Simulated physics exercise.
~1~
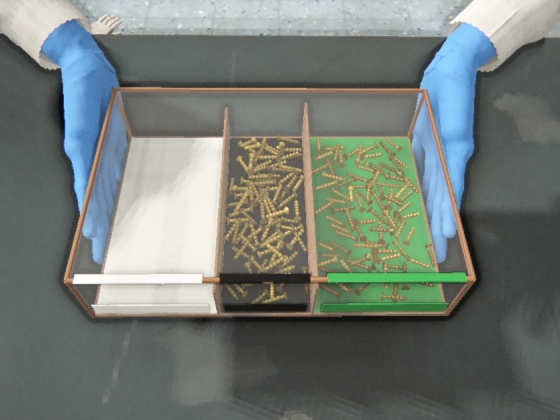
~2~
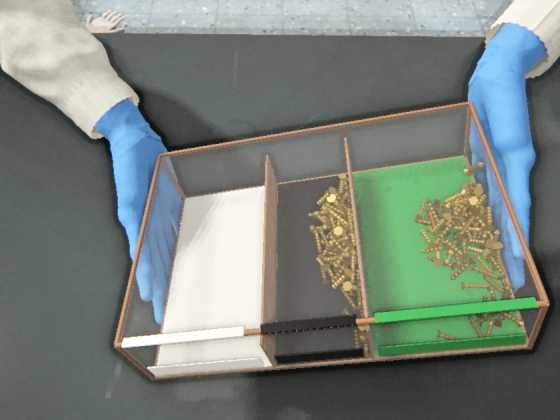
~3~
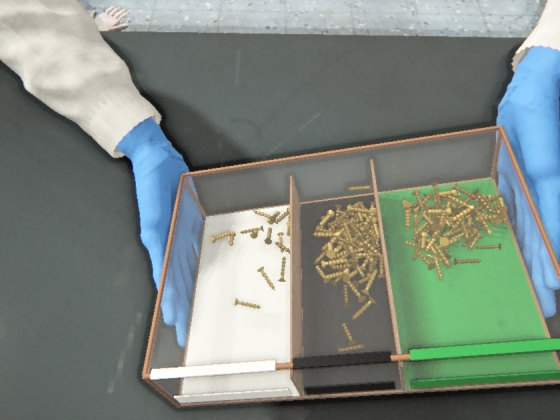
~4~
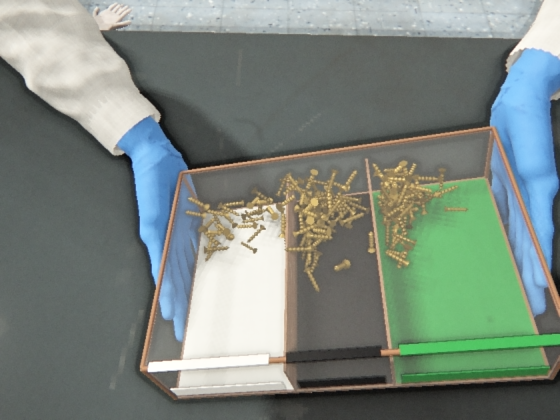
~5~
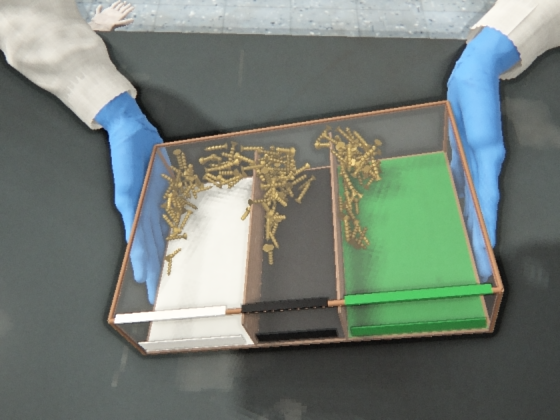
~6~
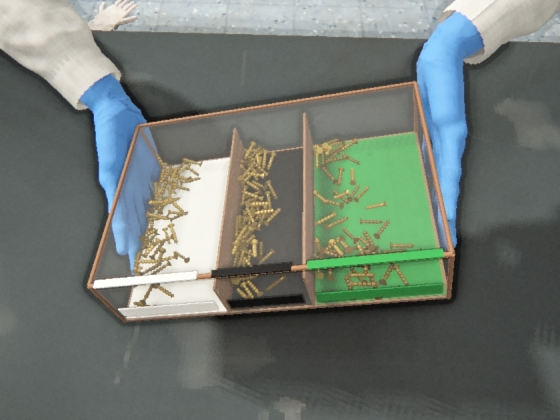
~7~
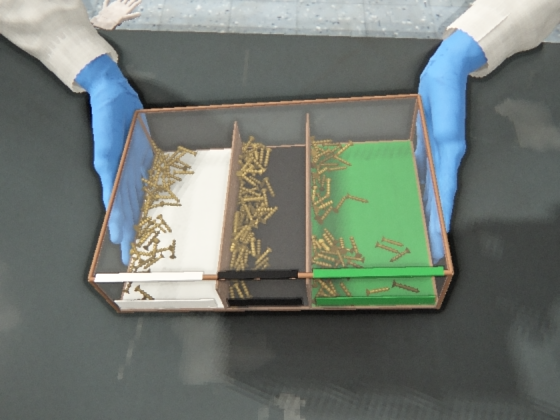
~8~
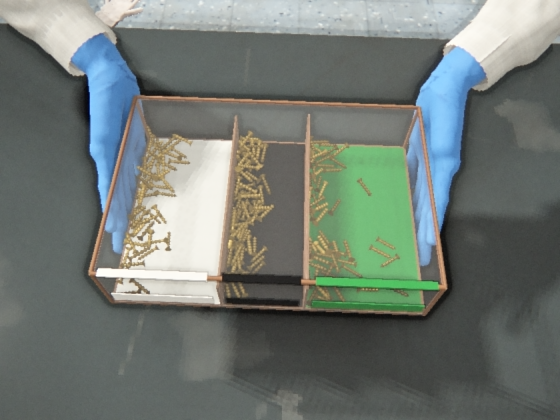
Brass-coloured screws slide into the empty white section as gloved hands tilt and level the box.
